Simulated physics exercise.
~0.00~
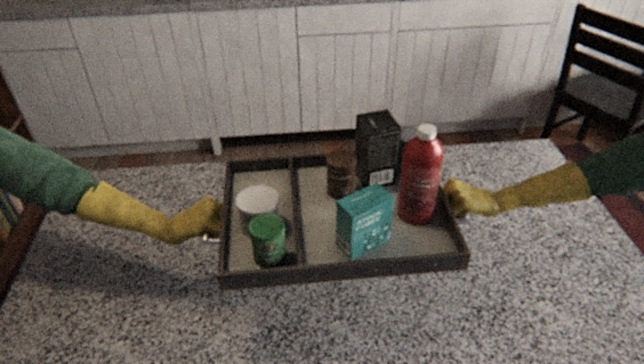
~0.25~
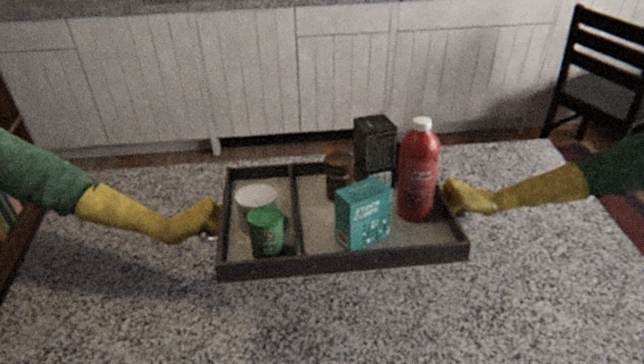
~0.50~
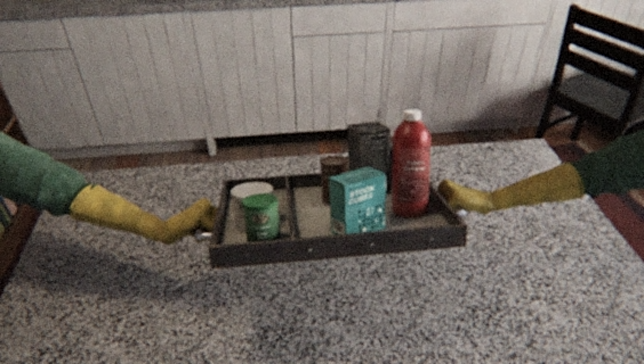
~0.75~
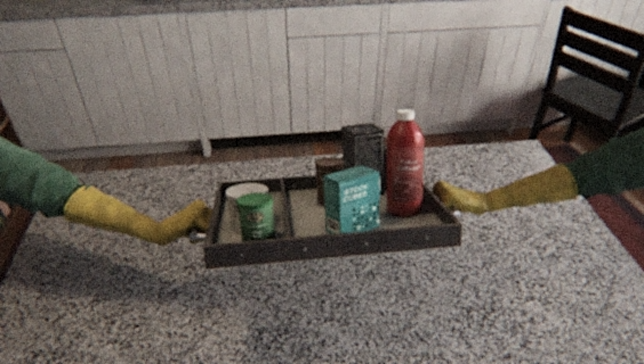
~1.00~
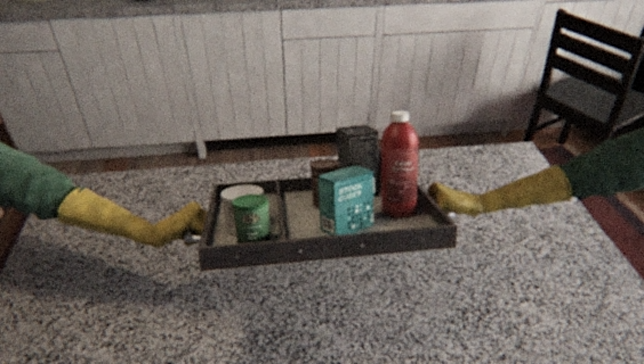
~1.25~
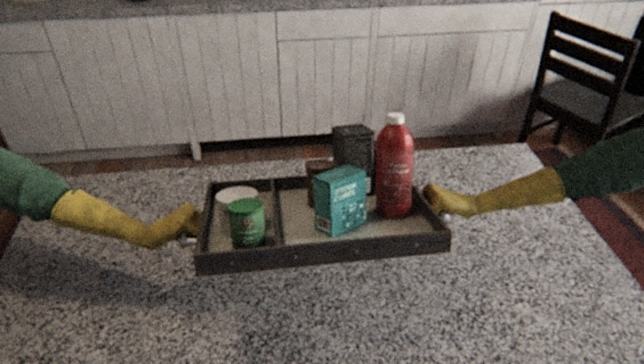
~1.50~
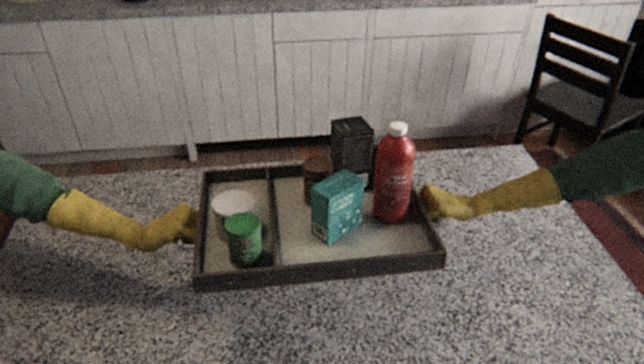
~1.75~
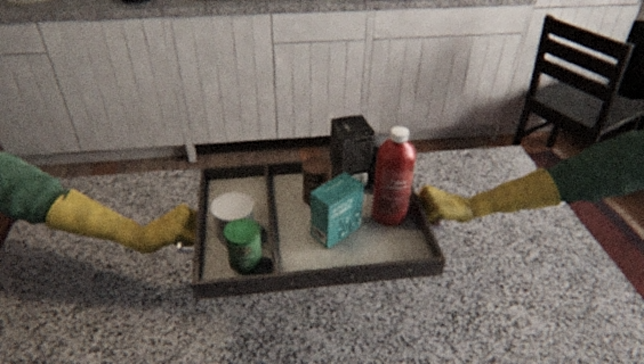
In a kitchen, above a speckled countertop with pale cabinets and a dark chair behind, two yellow-gloved hands in green sleeves hold a dark, divided tray by its ends. It carries a red bottle, a black carton, a turquoise packet, a brown tin, a green tin and a white one. The hands tip the tray so its far edge dips, and the items lean with it. They hold it tilted for a while as the view drifts slightly right. Then they level it again, and everything ends upright, with nothing toppled.
